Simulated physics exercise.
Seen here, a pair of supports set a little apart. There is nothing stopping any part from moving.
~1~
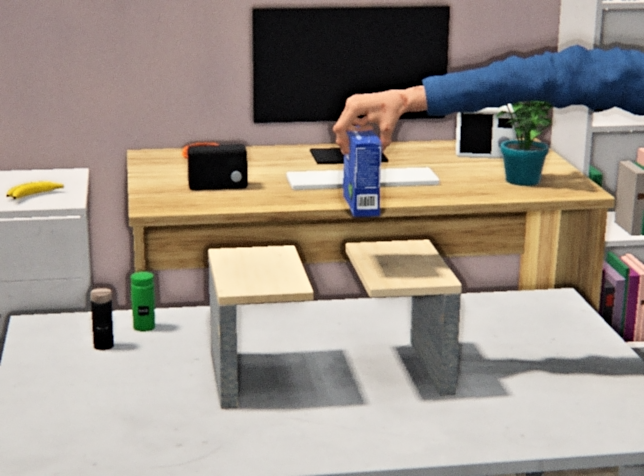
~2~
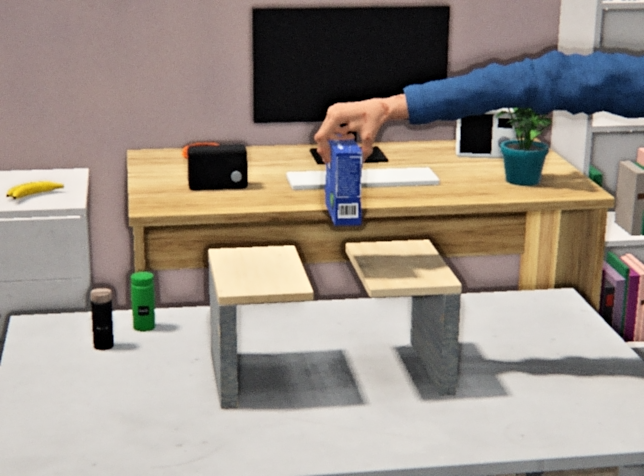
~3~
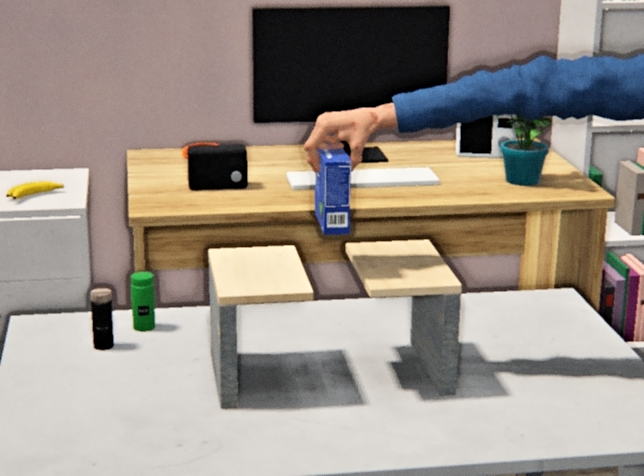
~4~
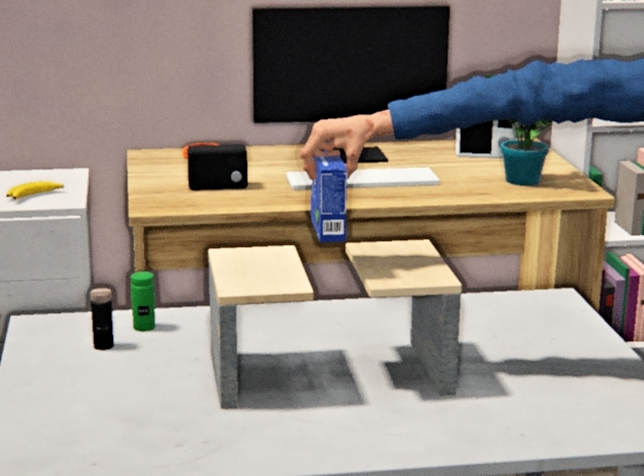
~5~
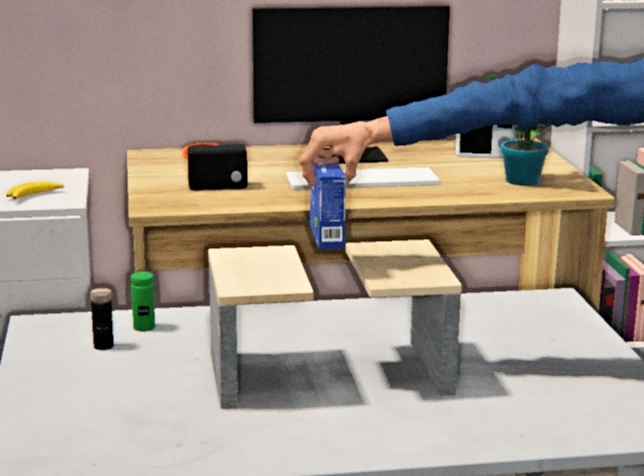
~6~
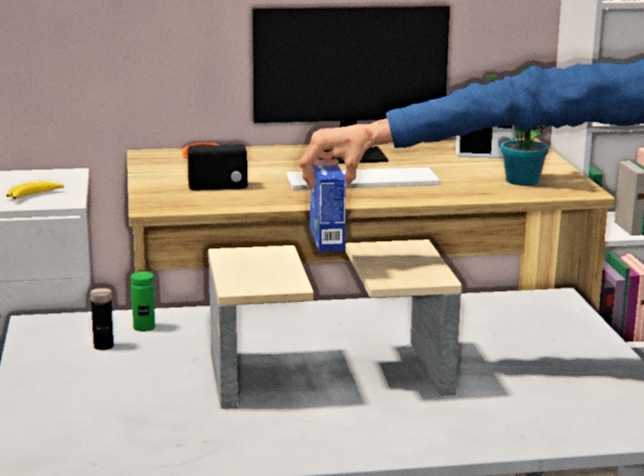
In the video, a hand in a blue sleeve holds a blue packet above a white table, moves it left and slightly downward, then keeps it nearly still over the gap between two wooden-topped supports, while a green shaker stays put.
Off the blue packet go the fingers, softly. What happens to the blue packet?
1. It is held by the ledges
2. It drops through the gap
It drops through the gap (2).
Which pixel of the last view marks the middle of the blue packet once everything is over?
End point in the final view: About (326, 341).
Then, 0.20 s past the last view, blue packet displaced about its own width near (327, 257).
Then, 0.30 s past the last view, blue packet displaced well along near (326, 342).
Then, 0.50 s past the last view, blue packet resting near (325, 340).
Finally, moved from the start, blue packet; the other 2 still in place. Final places as the last picture's camera would see them, blue packet near (326, 341). The packet goes down the gap.
